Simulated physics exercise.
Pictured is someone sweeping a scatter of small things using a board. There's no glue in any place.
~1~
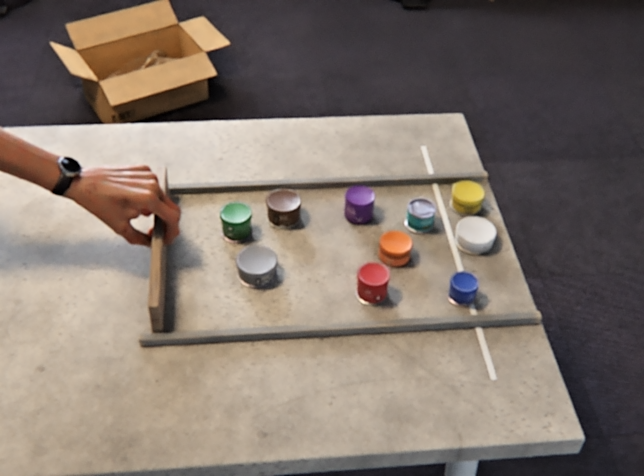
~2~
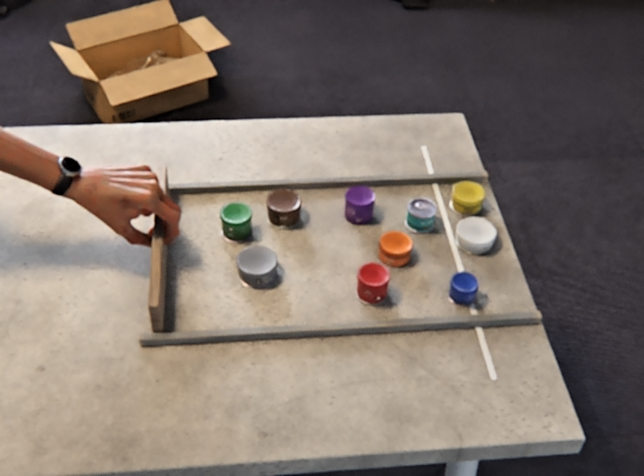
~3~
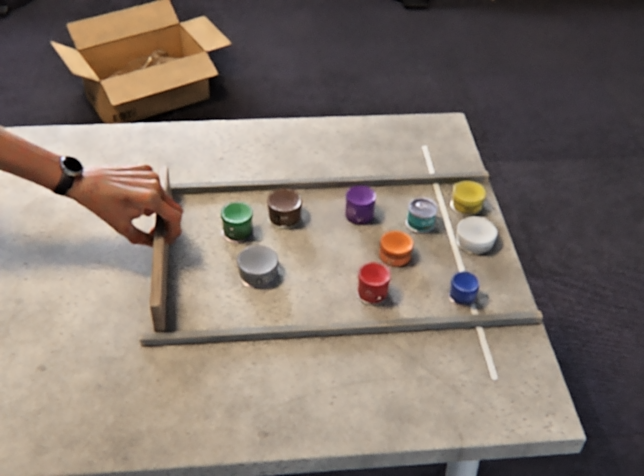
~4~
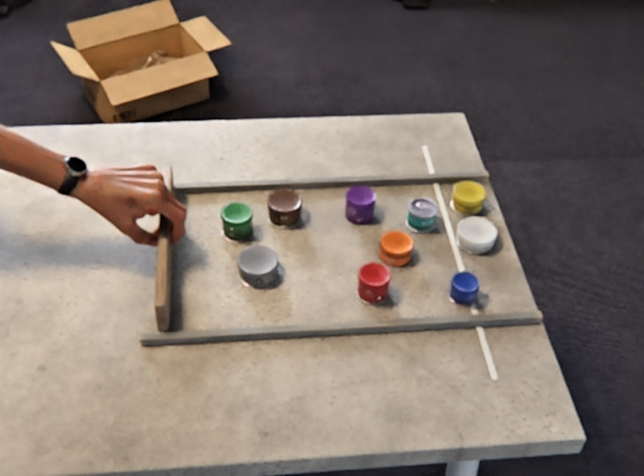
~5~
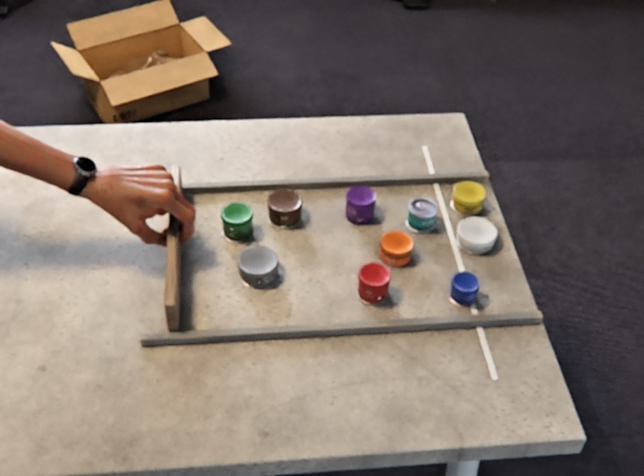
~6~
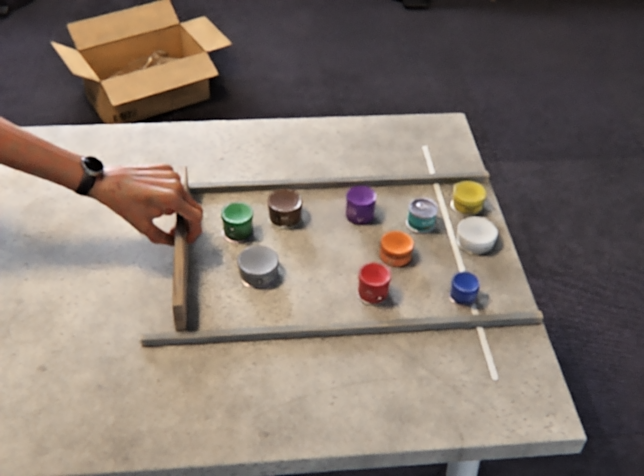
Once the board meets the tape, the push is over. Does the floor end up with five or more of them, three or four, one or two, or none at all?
The floor ends up with one or two.
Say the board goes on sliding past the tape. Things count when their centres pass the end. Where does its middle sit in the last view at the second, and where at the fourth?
Its middle is near (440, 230) and then near (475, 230).
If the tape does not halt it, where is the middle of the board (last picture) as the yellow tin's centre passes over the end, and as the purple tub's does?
About (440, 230), and (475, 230) for the other.
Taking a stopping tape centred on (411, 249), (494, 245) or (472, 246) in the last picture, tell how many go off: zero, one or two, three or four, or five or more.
Lab note - count per position: Zero; more than four; three to four.
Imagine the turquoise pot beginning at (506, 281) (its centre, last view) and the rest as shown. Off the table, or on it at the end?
From that start, the object then is safe.
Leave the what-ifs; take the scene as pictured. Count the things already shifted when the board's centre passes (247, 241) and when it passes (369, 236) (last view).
That makes 3 at the first spot and 7 at the second.
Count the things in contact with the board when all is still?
4.
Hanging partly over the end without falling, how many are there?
The figure is 1.
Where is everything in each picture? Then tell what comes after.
Yellow tin (467, 199); white pot (475, 236); blue tin (463, 289); board (160, 245); tape (454, 246), in the first frame.
White pot (475, 236); green tin (237, 223), in the second frame.
Blue tin (464, 289); red tin (374, 284), in the third frame.
Yellow tin (468, 199); board (166, 245), in the fourth frame.
White pot (476, 236); turquoise pot (422, 216), in the fifth frame.
Yellow tin (468, 199); white pot (476, 236); blue tin (464, 289); board (182, 244); tape (455, 246), in the sixth frame.
Early on, none off yet; yellow tin at rest near (468, 199); white pot at rest near (476, 236); blue tin at rest near (464, 289).
A while later, none off yet; yellow tin at rest near (468, 199); white pot moving near (486, 240); blue tin at rest near (464, 289).
Finally, the number that fall off is one or two; lost, white pot and yellow tin.
